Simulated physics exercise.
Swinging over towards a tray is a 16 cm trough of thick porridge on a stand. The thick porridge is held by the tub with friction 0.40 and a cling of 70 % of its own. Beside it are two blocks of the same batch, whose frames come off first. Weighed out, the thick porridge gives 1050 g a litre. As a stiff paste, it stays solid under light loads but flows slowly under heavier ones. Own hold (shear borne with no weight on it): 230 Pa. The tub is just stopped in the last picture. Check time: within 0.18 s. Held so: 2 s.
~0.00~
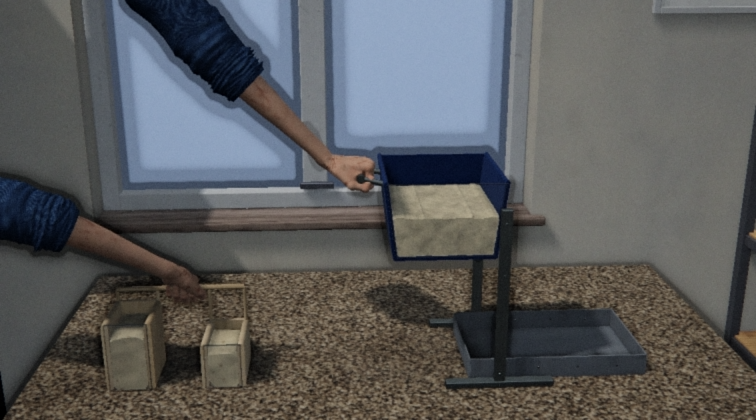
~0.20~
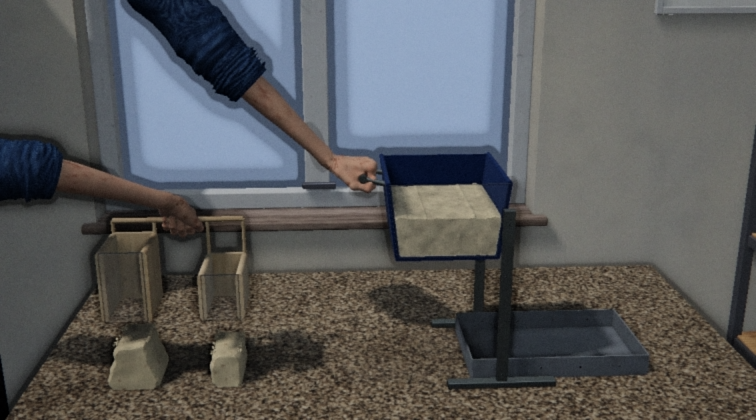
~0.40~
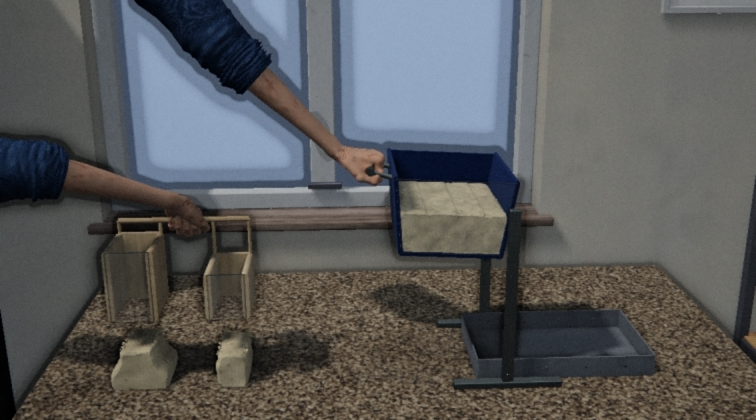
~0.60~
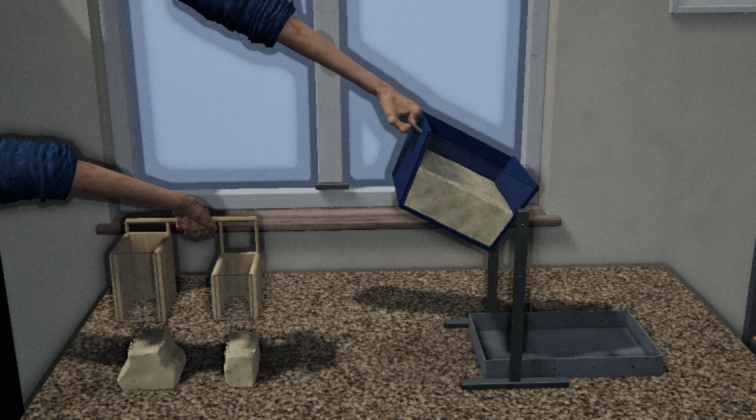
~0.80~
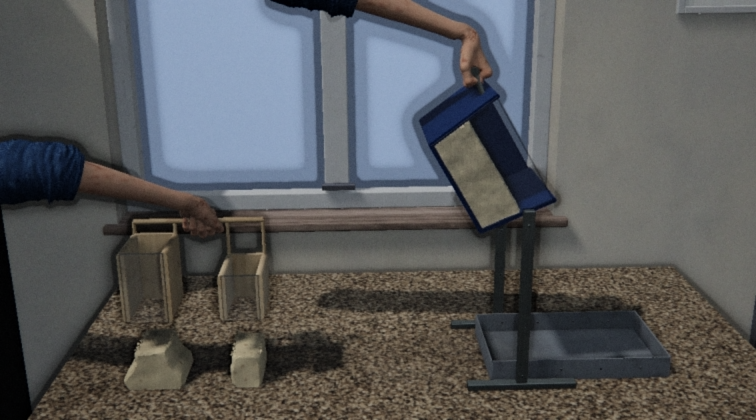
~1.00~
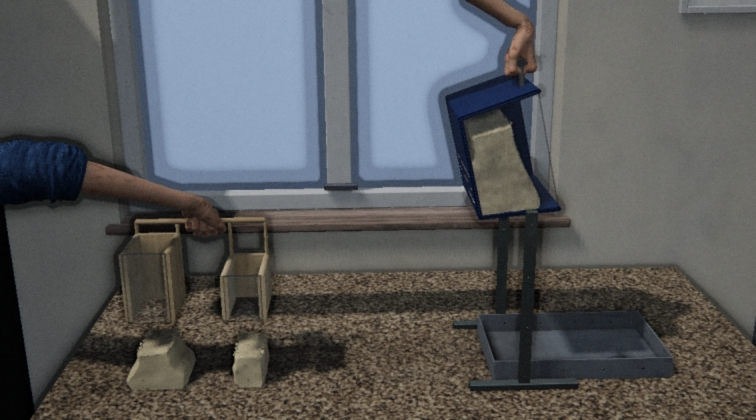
Two joined wooden moulds rise in a hand at left, uncovering two pale blocks that slump slightly, the larger one more. Another hand then swings a blue tub on a stand steeply over to the right above a grey tray, and the thick pale mass inside sags toward the tub's lower side.
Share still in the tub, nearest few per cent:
79 %.
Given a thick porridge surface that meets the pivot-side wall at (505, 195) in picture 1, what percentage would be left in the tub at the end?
Then about 45 %.
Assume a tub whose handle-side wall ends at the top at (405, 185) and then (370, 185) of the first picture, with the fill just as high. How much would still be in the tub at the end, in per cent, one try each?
I'd say near 100 percent the first time and near 65 percent the second.
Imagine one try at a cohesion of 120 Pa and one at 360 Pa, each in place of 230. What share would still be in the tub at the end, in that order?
55 %, then 100 %.
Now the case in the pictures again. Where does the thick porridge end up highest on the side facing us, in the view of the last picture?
Peak location: Approx. (515, 167).
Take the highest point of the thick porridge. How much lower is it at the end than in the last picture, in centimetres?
The top ends up some 9 cm below its level in the last picture.
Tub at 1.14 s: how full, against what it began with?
100 %, roughly.
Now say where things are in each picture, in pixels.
In the first frame, handle-side rim at (389, 185), tilt 0 degrees; crest of the thick porridge at (497, 216); block heights 13 cm, 8.5 cm (left to right).
In the second frame, handle-side rim at (391, 185), tilt 0 degrees; crest of the thick porridge at (499, 216); block heights 11 cm, 8.2 cm (left to right).
In the third frame, handle-side rim at (399, 179), tilt 3 degrees; crest of the thick porridge at (406, 213); block heights 9.5 cm, 8.1 cm (left to right).
In the fourth frame, handle-side rim at (433, 134), tilt 28 degrees; crest of the thick porridge at (419, 170); block heights 9.5 cm, 8.1 cm (left to right).
In the fifth frame, handle-side rim at (499, 98), tilt 60 degrees; crest of the thick porridge at (466, 124); block heights 9.5 cm, 8.1 cm (left to right).
In the sixth frame, handle-side rim at (539, 94), tilt 78 degrees; crest of the thick porridge at (508, 127); block heights 9.5 cm, 8.1 cm (left to right).
After 1.14 s, the tub is at 78 degrees and holds 99 %.
After 1.31 s, the tub is at 78 degrees and holds 90 %.
After 1.48 s, the tub is at 78 degrees and holds 83 %.
After 1.65 s, the tub is at 78 degrees and holds 81 %.
After 3.00 s, the tub is at 78 degrees and holds 79 %.
